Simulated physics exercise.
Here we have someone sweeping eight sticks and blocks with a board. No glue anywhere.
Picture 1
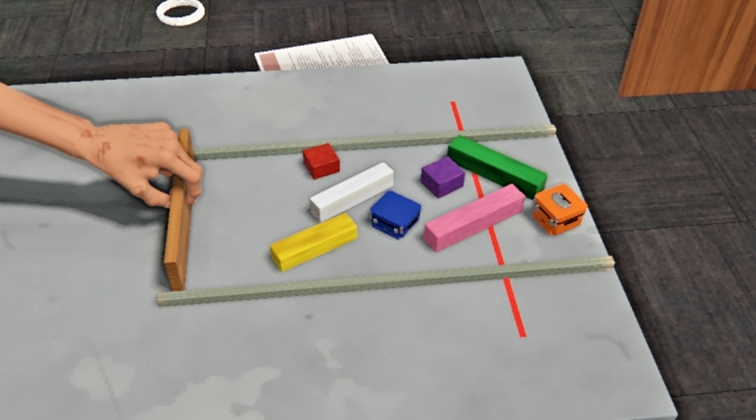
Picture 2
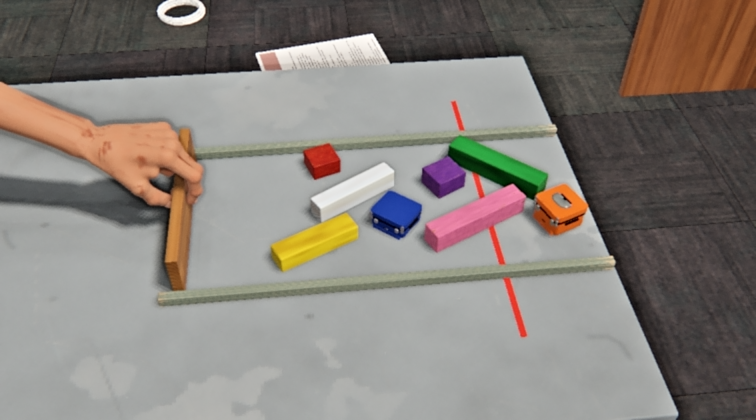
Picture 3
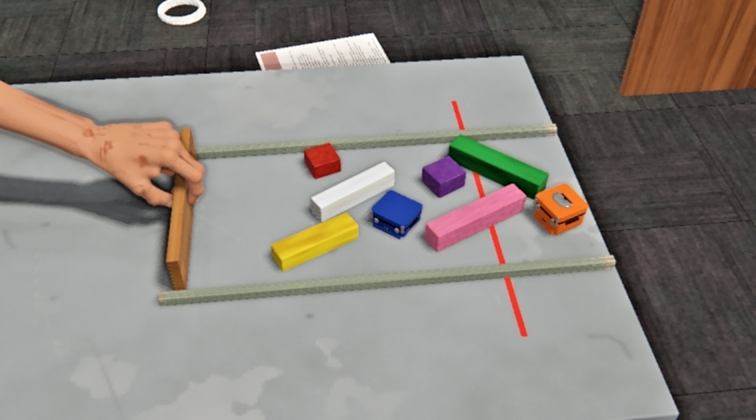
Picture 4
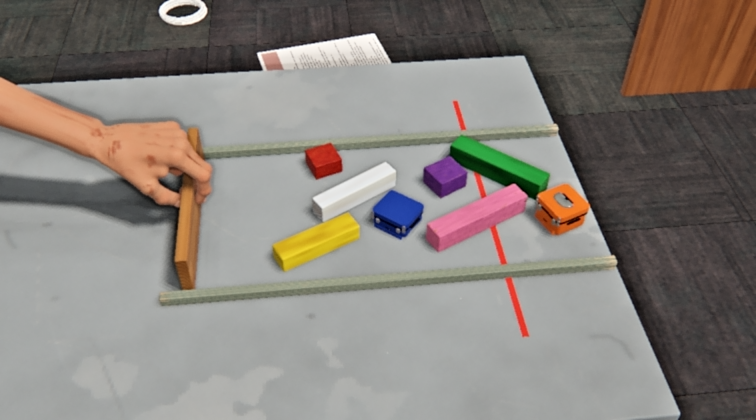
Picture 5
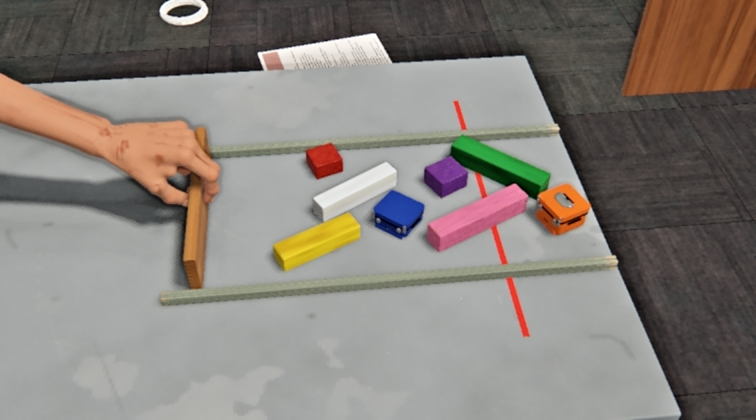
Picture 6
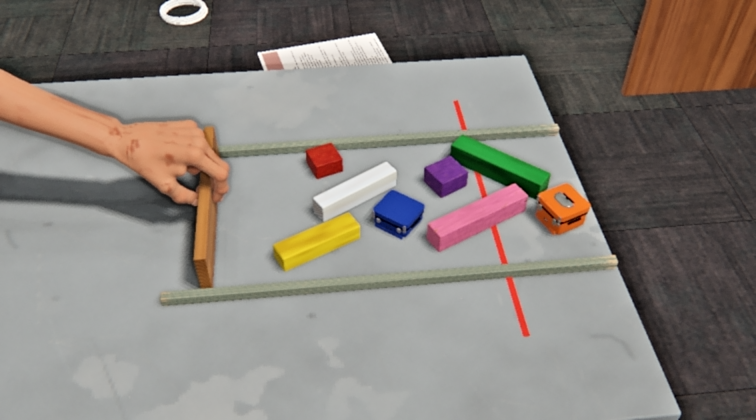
Hand sliding an upright wooden board slightly right along a grey table, eight coloured sticks and blocks lying still beyond it.
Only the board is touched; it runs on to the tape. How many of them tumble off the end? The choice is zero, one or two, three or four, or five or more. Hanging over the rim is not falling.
Here the number that fall off is zero.
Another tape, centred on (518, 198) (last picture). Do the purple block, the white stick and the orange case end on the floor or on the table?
The purple block is kept, the white stick does not fall, the orange case falls.
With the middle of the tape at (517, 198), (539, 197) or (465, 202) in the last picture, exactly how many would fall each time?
Try by try, 2, 5 and 0.
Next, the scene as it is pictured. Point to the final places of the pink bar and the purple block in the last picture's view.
Near (554, 218) and (537, 165).
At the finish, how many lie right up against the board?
That makes 3.
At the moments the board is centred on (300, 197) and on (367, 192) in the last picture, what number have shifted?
By then 2, and 5.
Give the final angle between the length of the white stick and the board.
Roughly 30° out of line.
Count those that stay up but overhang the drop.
2 of them.
Early on, none off yet; orange case at rest near (562, 210); green stick at rest near (499, 166); pink bar at rest near (478, 217).
A while later, none off yet; orange case at rest near (562, 210); green stick travelled a little near (529, 157); pink bar travelled a little near (516, 221).
Finally, the number that fall off is zero.
